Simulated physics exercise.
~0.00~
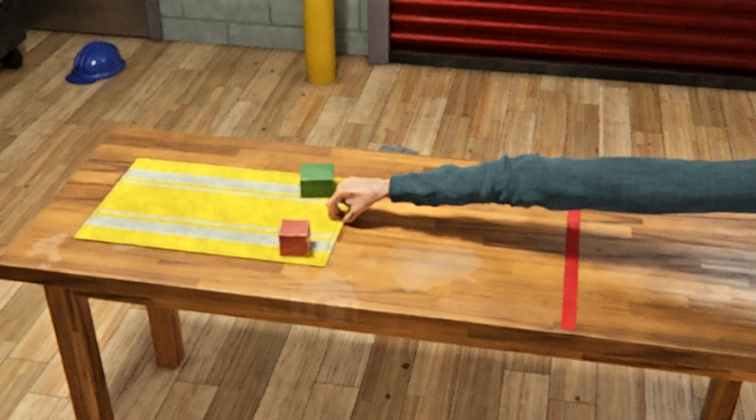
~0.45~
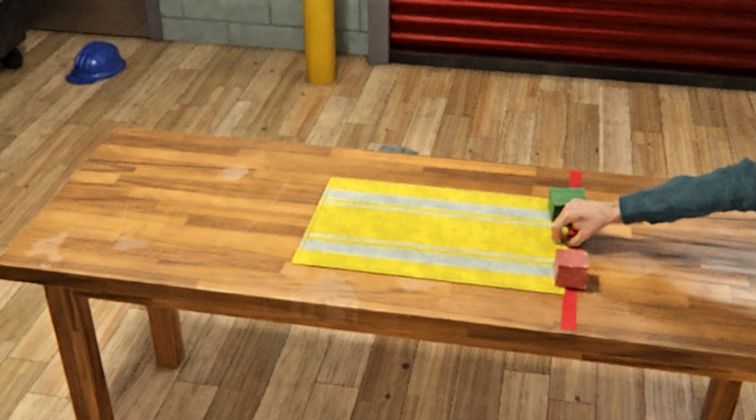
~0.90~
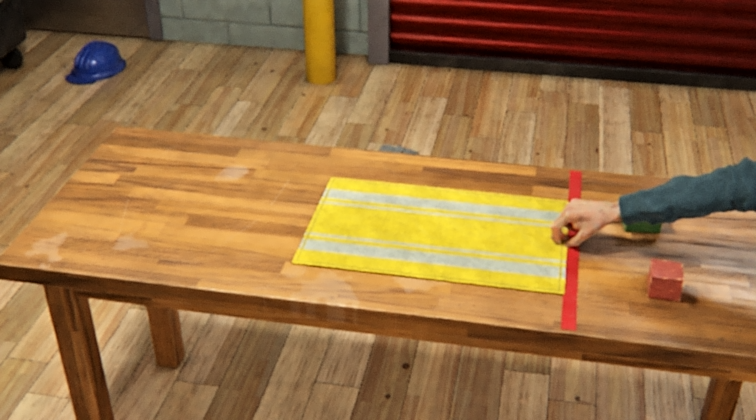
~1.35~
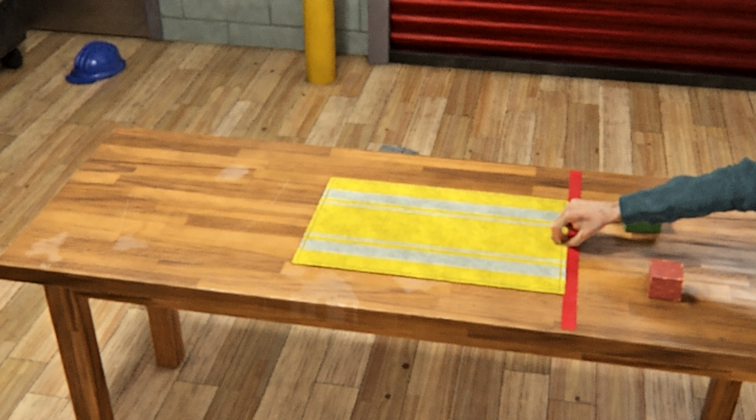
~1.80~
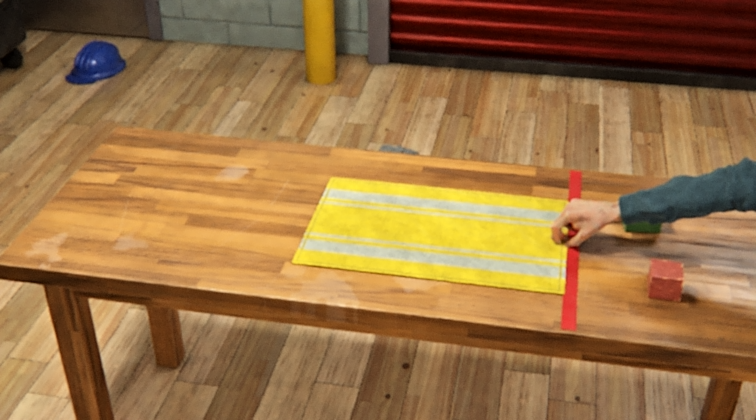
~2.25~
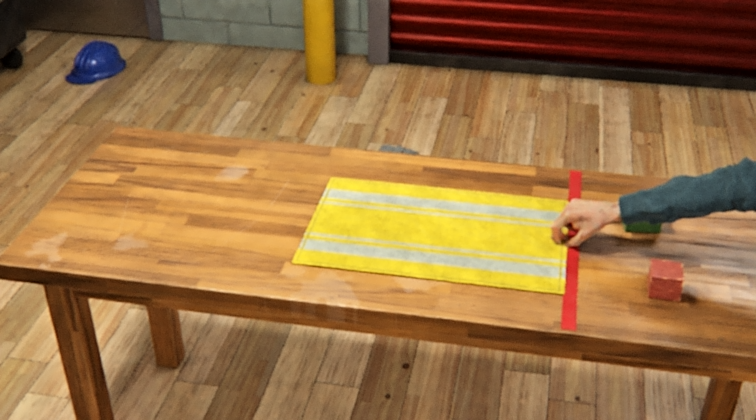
On a wooden workbench, a hand pulling a yellow runner right to red tape and stopping, red and green blocks sliding off ahead.
